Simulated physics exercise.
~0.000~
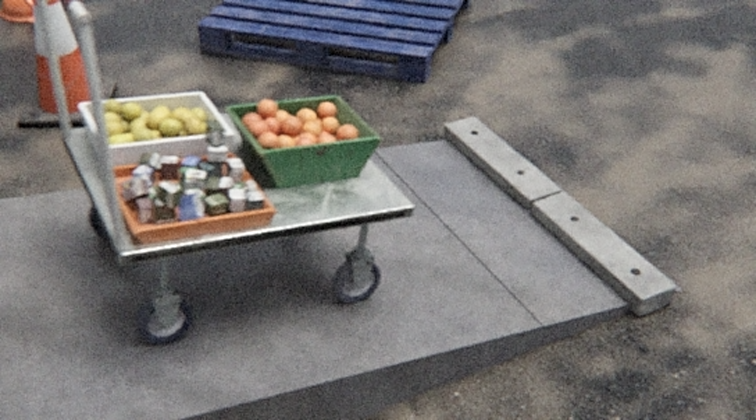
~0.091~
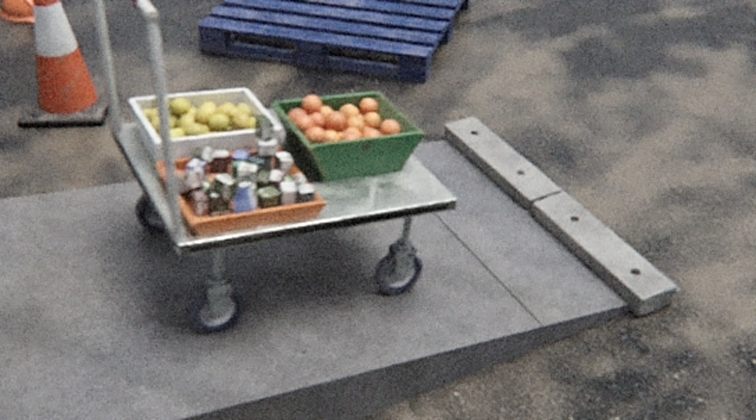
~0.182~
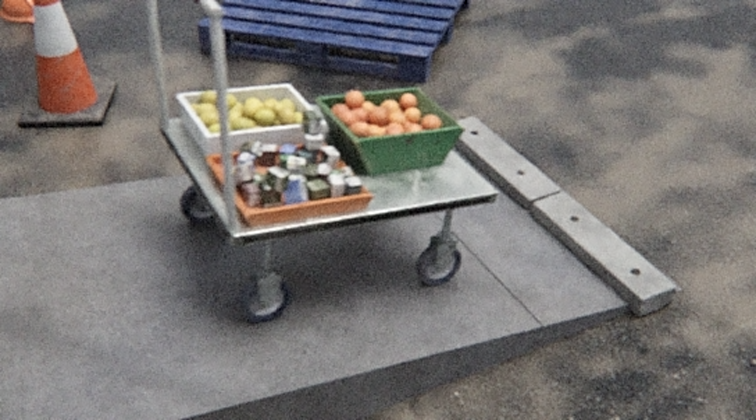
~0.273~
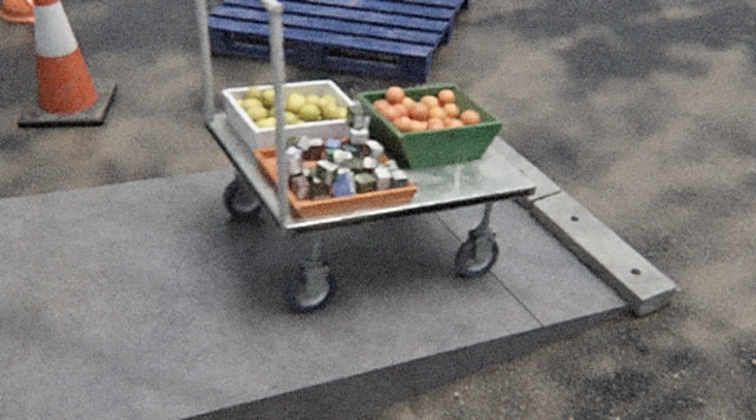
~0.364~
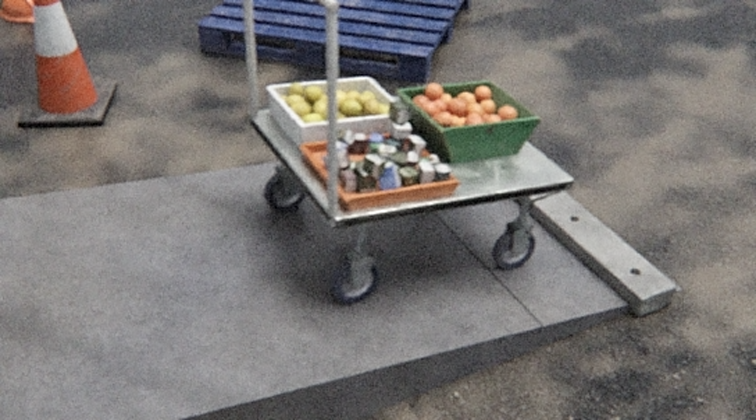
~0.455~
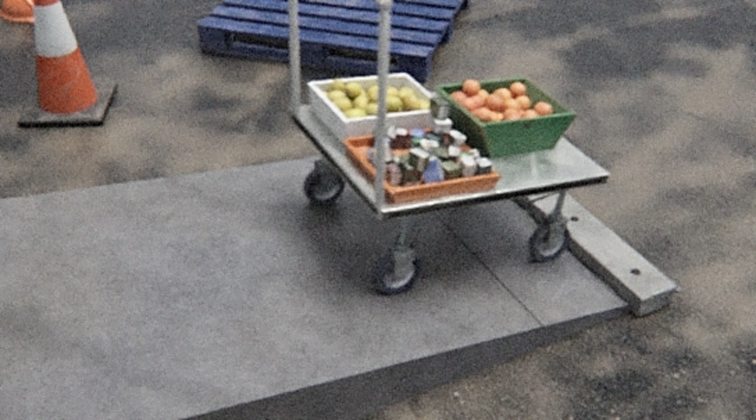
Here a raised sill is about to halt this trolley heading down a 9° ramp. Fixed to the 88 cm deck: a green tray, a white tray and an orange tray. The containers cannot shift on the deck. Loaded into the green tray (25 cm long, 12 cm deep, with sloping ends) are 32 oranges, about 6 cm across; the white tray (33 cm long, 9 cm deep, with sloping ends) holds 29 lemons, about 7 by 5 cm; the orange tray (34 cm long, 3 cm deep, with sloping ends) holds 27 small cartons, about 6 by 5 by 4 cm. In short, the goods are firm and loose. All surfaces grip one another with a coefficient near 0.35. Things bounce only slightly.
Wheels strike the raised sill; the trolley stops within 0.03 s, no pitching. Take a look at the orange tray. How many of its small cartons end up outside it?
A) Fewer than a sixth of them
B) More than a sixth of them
(B) More than a sixth of them.
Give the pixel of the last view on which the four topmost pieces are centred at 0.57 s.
(430, 91), roughly.
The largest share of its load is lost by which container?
The orange tray.
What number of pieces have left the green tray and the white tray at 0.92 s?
Estimate at that time - green tray 0, white tray 0, give or take.
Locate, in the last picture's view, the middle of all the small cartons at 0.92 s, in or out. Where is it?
In the last view, the centre sits near (474, 153).
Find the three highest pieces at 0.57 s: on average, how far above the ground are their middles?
Around 62 cm high.
After 0.47 s, impact.
After 0.57 s, 0 of 32 out of the green tray, 0 of 29 out of the white tray and 3 of 27 out of the orange tray.
After 0.69 s, 0 of 32 out of the green tray, 0 of 29 out of the white tray and 6 of 27 out of the orange tray.
After 0.92 s, 0 of 32 out of the green tray, 0 of 29 out of the white tray and 8 of 27 out of the orange tray.
Outcome (at 1.42 s), 0 of 32 out of the green tray, 0 of 29 out of the white tray and 8 of 27 out of the orange tray. Asked share, 8 of 27, 30 per cent.
